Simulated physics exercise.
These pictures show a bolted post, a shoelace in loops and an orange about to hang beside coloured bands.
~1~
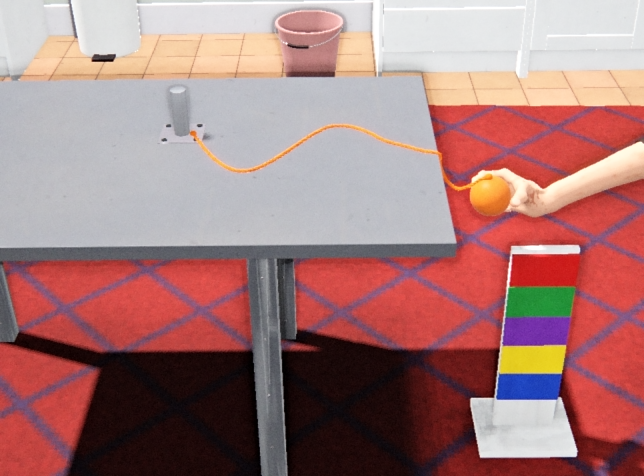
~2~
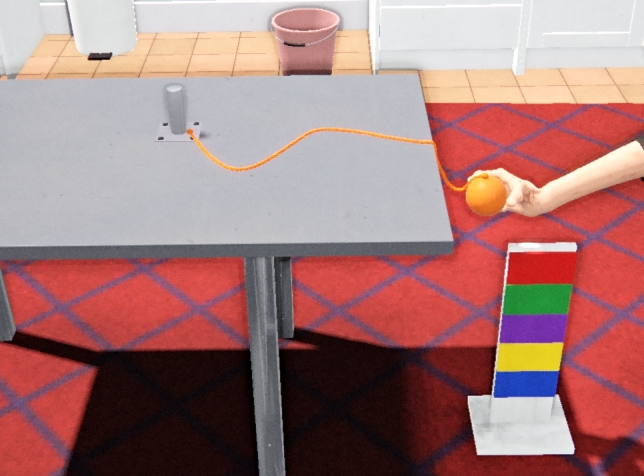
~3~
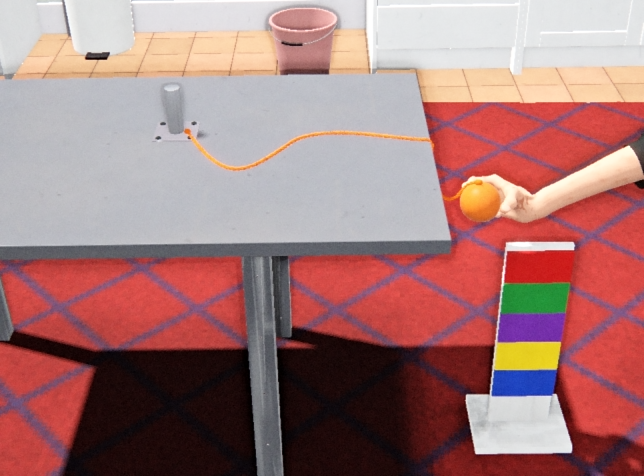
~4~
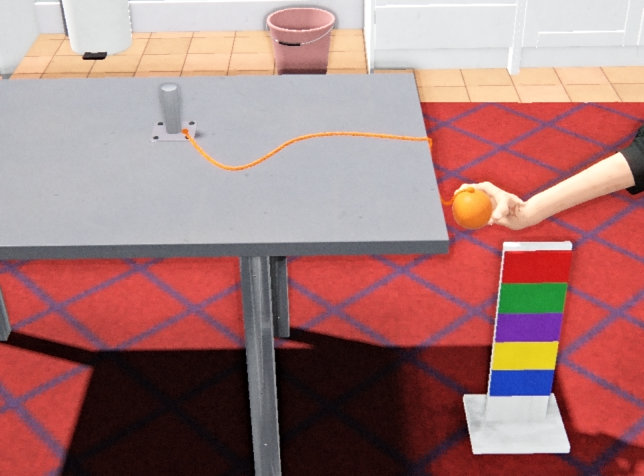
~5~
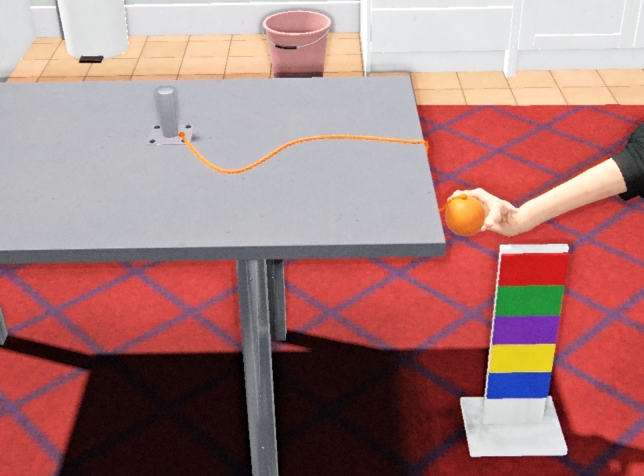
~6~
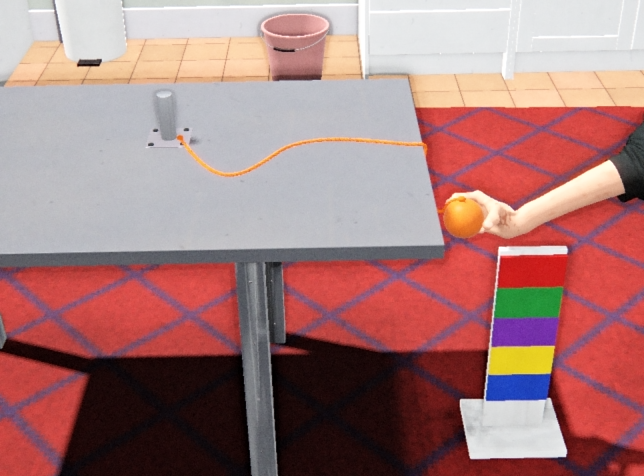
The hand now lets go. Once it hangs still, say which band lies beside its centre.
It is the purple band.
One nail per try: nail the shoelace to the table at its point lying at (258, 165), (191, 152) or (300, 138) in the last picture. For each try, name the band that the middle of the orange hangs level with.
Going through them one at a time, the answers are green; purple; red.
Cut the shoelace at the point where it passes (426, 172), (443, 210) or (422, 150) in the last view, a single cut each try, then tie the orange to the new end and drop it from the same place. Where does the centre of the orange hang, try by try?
I'd put it around (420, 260) for the first cut, (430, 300) for the second and (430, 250) for the third.
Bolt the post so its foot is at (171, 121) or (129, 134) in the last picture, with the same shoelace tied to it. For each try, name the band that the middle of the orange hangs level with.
Result per try, in order: Purple / green.
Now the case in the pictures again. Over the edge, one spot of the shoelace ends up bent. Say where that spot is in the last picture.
Location: About (356, 140).
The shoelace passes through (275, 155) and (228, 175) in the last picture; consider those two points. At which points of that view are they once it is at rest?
The first lands at (338, 148), while the second lands at (278, 144).
Early on, orange near (442, 322); level with purple.
Midway, orange near (389, 324); level with purple.
Near the end, orange near (434, 325); level with purple.
Finally, orange near (422, 326); level with purple. The shoelace holds its middle at purple.
